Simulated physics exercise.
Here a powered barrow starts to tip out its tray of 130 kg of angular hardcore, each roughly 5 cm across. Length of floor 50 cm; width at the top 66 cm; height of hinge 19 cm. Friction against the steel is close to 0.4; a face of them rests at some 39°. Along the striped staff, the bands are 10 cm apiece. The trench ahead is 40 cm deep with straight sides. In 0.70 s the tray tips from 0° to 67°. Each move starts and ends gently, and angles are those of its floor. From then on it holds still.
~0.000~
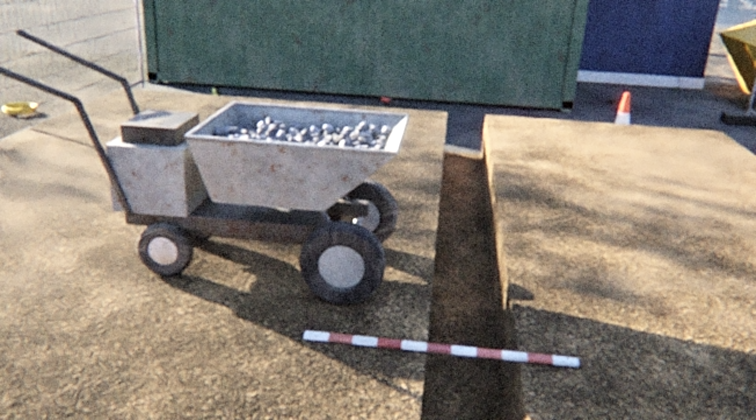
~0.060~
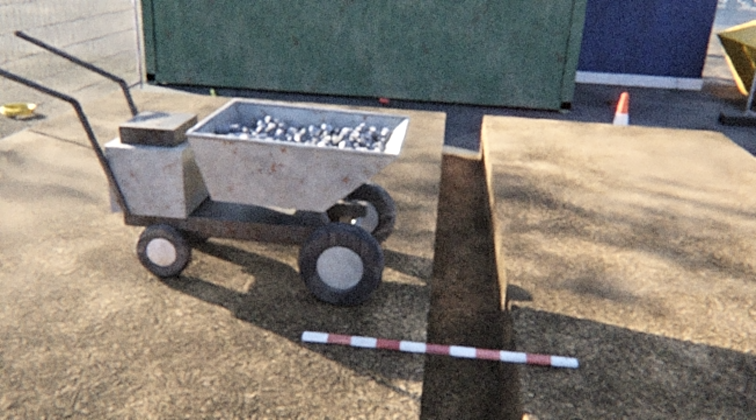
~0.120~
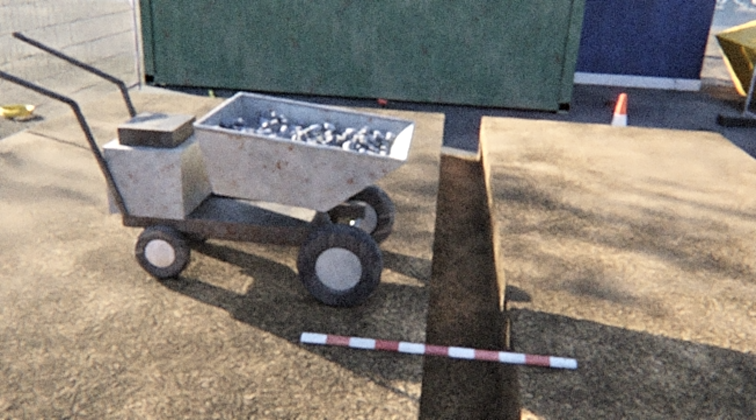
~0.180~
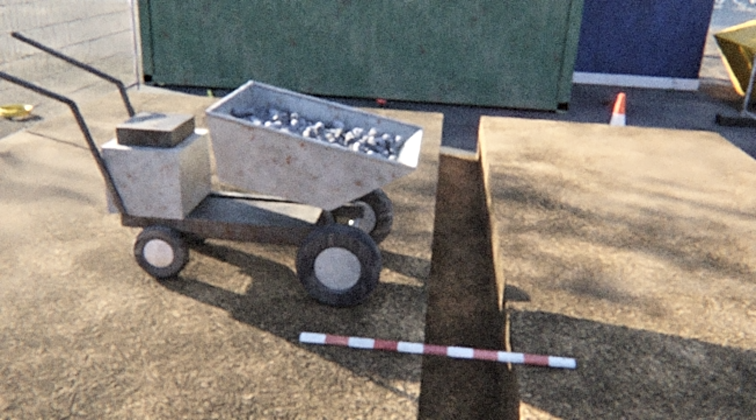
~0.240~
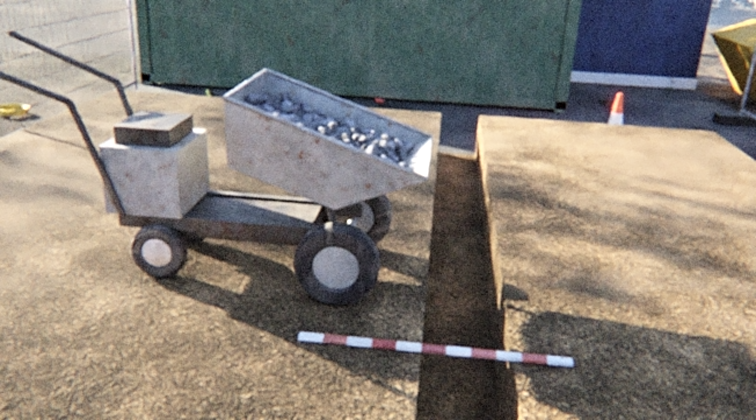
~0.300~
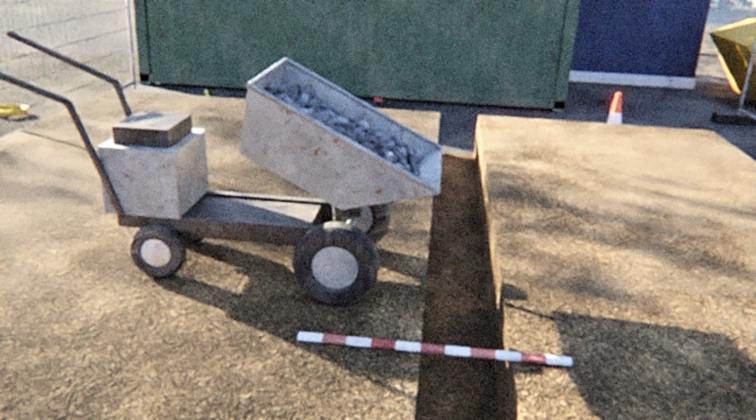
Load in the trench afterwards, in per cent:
56 %.
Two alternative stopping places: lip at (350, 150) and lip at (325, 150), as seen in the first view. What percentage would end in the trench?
First place: Near 95%; second place: Near 95%.
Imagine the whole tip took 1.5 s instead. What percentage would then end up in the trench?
I'd put it at some 75 in a hundred.
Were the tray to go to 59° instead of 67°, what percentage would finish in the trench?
About 40%.
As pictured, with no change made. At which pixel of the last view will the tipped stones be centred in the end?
Their centre sits close to (492, 329).
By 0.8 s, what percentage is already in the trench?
About 15 per cent by then.
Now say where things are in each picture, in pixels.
The first picture shows lip at (397, 154), floor tilted 0°, highest stones at (353, 131).
In the second picture, the tray is at 1°, its lip at (398, 156); the top of the load is at (326, 132); the stones move at 0.3 m/s on average.
The third picture shows lip at (405, 162), floor tilted 5°, highest stones at (266, 125); the stones move at 0.7 m/s on average.
In the fourth picture, the tray is at 11°, its lip at (416, 169); the top of the load is at (263, 115); the stones move at 1.0 m/s on average.
The fifth picture shows lip at (427, 179), floor tilted 18°, highest stones at (265, 103); the stones move at 1.1 m/s on average.
The sixth picture shows lip at (439, 193), floor tilted 26°, highest stones at (283, 93); the stones move at 1.3 m/s on average.
After 0.5 s the floor is at 56°; 100 % in the tray; the foremost stones are at (453, 224).
After 0.8 s the floor is at 67°; 81 % in the tray, 15 % in the trench, 4 % past the trench; the foremost stones are at (530, 299).
After 1.1 s the floor is at 67°; 26 % in the tray, 30 % in the trench, 44 % past the trench; the foremost stones are at (661, 323).
After 3.1 s the floor is at 67°; 0 % in the tray, 56 % in the trench, 44 % past the trench; the foremost stones are at (736, 311).
